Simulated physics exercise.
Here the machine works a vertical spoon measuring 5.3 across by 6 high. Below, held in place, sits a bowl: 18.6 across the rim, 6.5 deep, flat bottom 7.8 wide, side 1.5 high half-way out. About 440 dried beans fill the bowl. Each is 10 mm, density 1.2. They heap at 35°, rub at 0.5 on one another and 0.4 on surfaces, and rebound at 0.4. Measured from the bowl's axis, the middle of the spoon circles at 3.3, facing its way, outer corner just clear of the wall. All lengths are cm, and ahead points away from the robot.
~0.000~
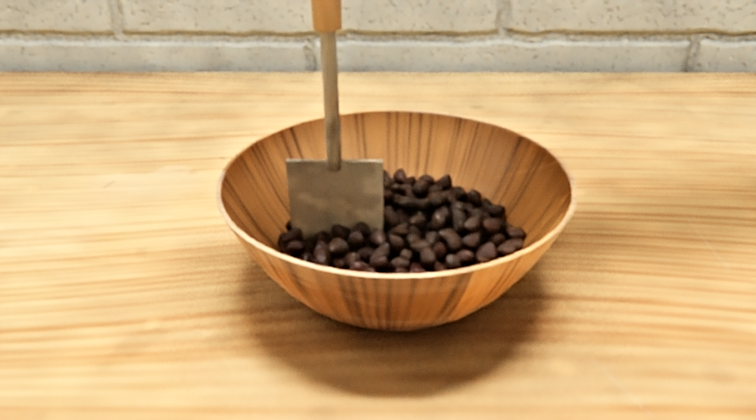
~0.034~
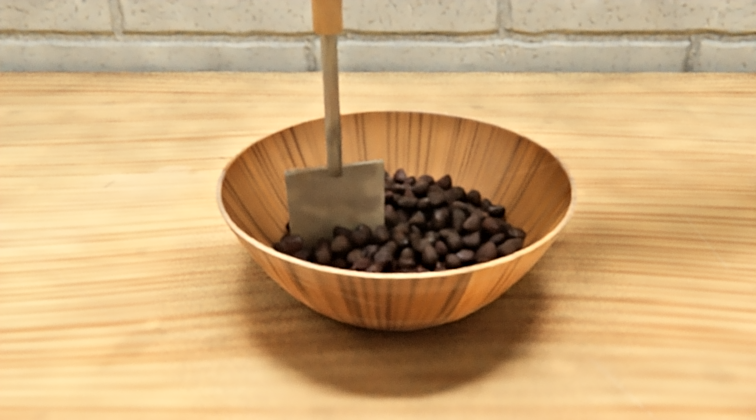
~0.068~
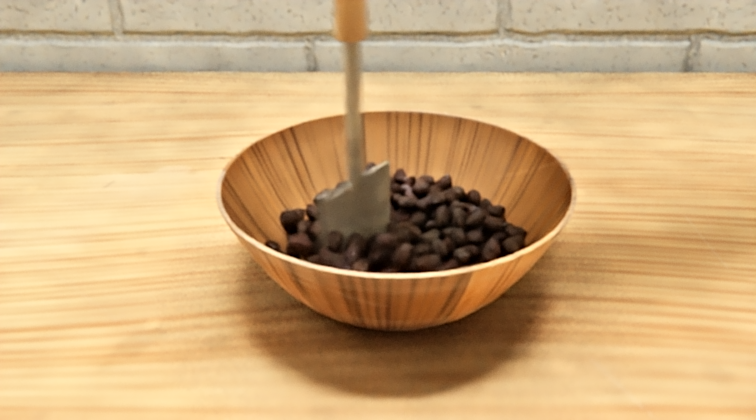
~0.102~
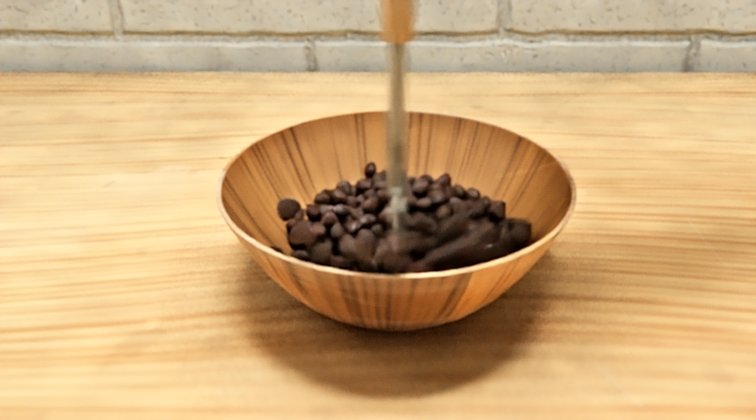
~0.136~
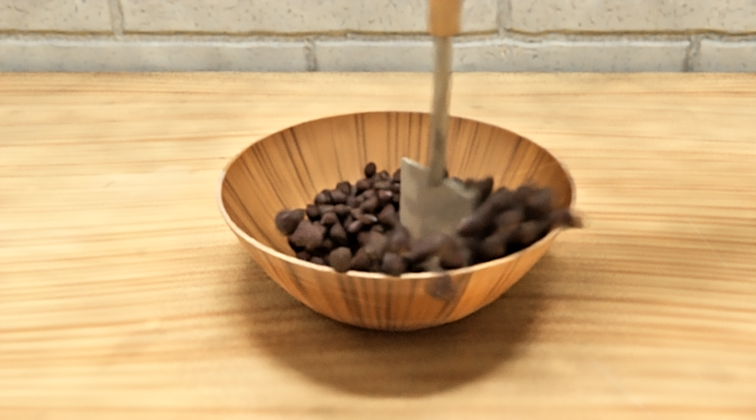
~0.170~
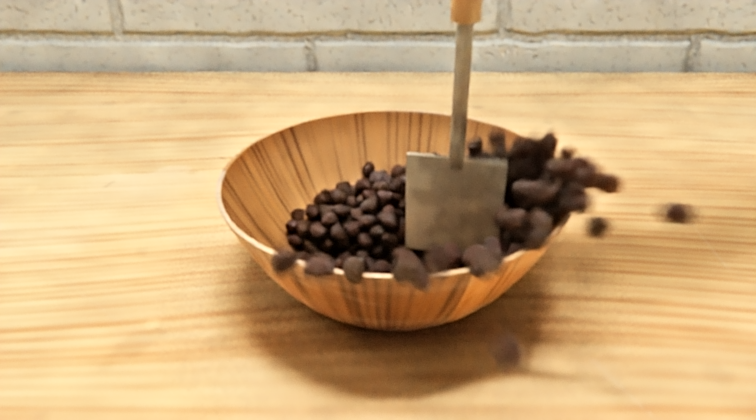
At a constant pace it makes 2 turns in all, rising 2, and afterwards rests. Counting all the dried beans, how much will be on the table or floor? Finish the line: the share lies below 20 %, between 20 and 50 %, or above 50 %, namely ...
... between 20 and 50 %.
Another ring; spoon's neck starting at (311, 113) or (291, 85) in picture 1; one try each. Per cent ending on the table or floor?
Close to 25 per cent for the first and close to 0 per cent for the second.
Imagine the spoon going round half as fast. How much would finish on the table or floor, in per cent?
I'd say close to 0 %.
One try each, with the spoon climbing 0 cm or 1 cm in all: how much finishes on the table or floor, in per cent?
Estimates: 40 % and 35 %.
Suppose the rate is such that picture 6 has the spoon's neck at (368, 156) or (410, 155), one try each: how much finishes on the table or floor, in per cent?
Close to 0 and 5 in a hundred.
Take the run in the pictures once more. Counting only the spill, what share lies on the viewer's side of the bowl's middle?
Around 30 %.
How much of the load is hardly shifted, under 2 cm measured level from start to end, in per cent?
Something close to 10 percent, I'd say.
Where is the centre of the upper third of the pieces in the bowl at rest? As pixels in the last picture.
Near (398, 224).
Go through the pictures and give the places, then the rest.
Spoon neck at (333, 135), 0° round; upper third of the load around (406, 229), from x 285 to 515, top at y 170; 438 in the bowl, in the first picture.
Spoon neck at (334, 140), 16° round; upper third of the load around (405, 236), from x 280 to 515, top at y 170, in the second picture.
Spoon neck at (355, 152), 54° round; upper third of the load around (405, 244), from x 275 to 515, top at y 170, in the third picture.
Spoon neck at (397, 156), 91° round; upper third of the load around (433, 243), from x 275 to 520, top at y 170, in the fourth picture.
Spoon neck at (438, 148), 129° round; upper third of the load around (482, 223), from x 285 to 565, top at y 170; 431 in the bowl, 7 in flight or on the tool, in the fifth picture.
Spoon neck at (458, 131), 167° round; upper third of the load around (510, 190), from x 285 to 680, top at y 140; 422 in the bowl, 16 in flight or on the tool, in the sixth picture.
By 0.36 s, 19° round, highest piece 10 above the table; 334 in the bowl, 53 on the table or floor, 51 in flight or on the tool.
By 0.55 s, 232° round, highest piece 9 above the table; 319 in the bowl, 112 on the table or floor, 7 in flight or on the tool.
By 0.85 s, 0° round, highest piece 5 above the table; 318 in the bowl, 120 on the table or floor.
By 1.55 s, 0° round, highest piece 5 above the table; 318 in the bowl, 120 on the table or floor.
Final count, 318 in the bowl, 120 on the table or floor. That is 27 % on the table or floor.
